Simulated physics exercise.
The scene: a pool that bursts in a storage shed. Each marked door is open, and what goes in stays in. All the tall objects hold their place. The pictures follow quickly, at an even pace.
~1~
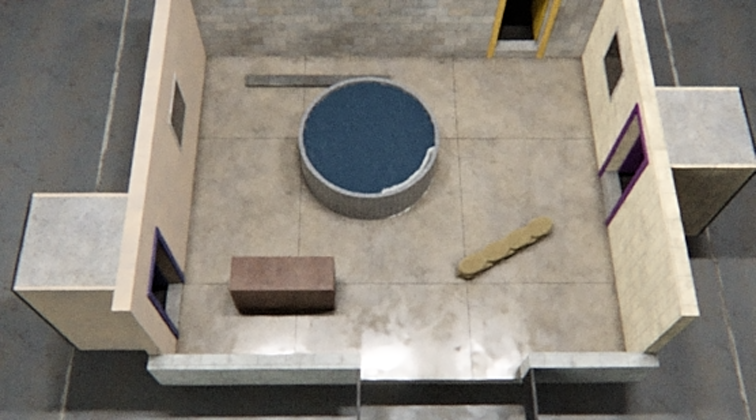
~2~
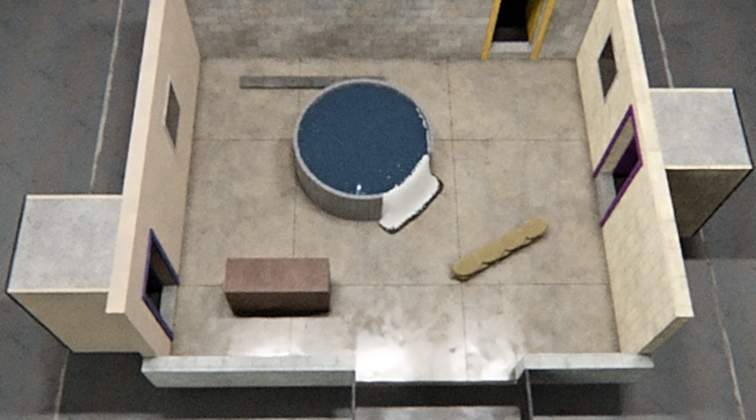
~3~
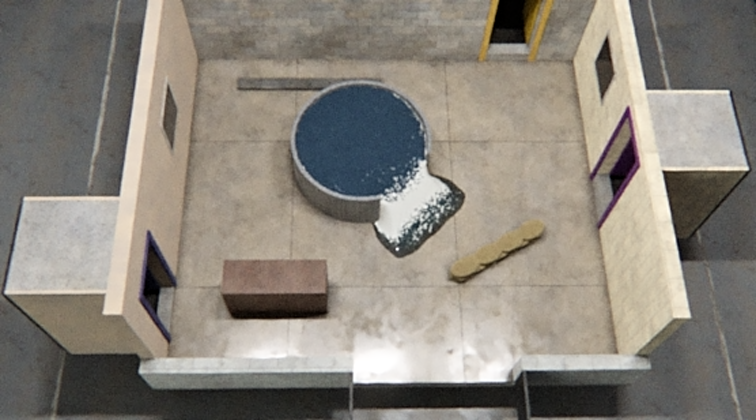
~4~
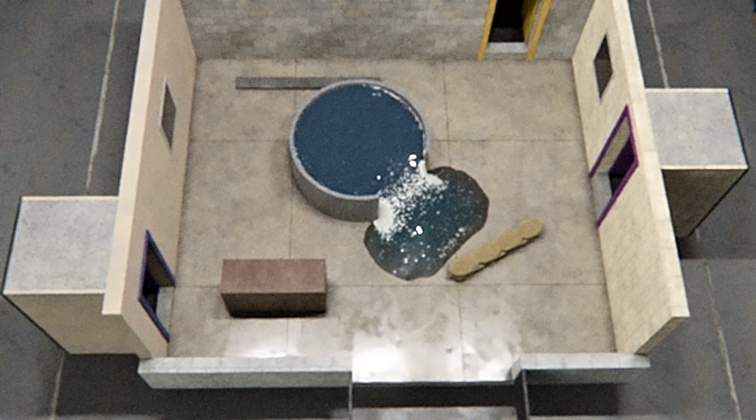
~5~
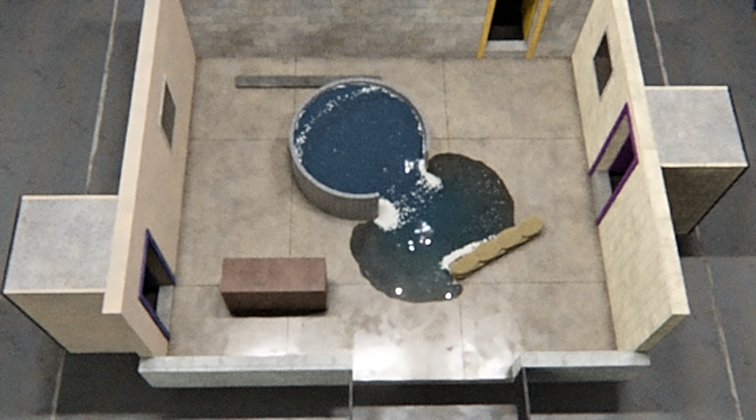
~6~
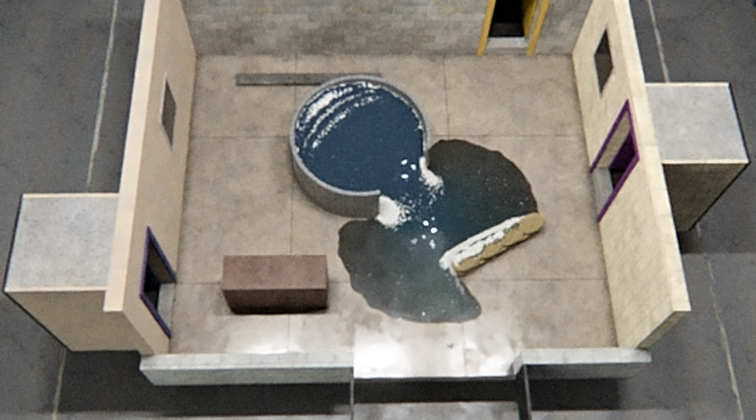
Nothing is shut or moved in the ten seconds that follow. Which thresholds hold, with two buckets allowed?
The blue door admits no more than that; the purple door admits no more than that; the yellow door admits no more than that.
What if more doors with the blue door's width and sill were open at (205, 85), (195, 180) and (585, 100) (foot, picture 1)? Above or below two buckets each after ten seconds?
As listed: Passes that mark, stays under, goes over.
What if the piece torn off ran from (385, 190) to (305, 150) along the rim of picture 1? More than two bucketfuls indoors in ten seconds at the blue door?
Blue door is over.
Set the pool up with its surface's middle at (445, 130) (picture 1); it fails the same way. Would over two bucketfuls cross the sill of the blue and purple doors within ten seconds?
One by one: Blue door passes that mark; purple door floods.
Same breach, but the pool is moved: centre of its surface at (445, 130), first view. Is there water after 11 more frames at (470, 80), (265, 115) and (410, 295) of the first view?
In that order: Free of water, free of water, flooded.
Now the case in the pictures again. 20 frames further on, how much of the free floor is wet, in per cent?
I make it 45 per cent.
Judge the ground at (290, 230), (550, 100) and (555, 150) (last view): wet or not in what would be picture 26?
As listed: Free of water, flooded, under water.
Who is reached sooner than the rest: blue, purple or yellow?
That is the door marked purple.
A moment on, water covers 30 % of the floor; the blue door not reached, the purple door wet at the sill, nothing in, the yellow door not reached.
Next, water covers 35 % of the floor; the blue door not reached, the purple door wet at the sill, nothing in, the yellow door not reached.
Then, water covers 45 % of the floor; the blue door not reached, the purple door under two buckets in, the yellow door wet at the sill, nothing in.
Later, water covers 70 % of the floor; the blue door wet at the sill, nothing in, the purple door under two buckets in, the yellow door under two buckets in.
In the end, water covers 85 % of the floor; the blue door under two buckets in, the purple door under two buckets in, the yellow door under two buckets in.
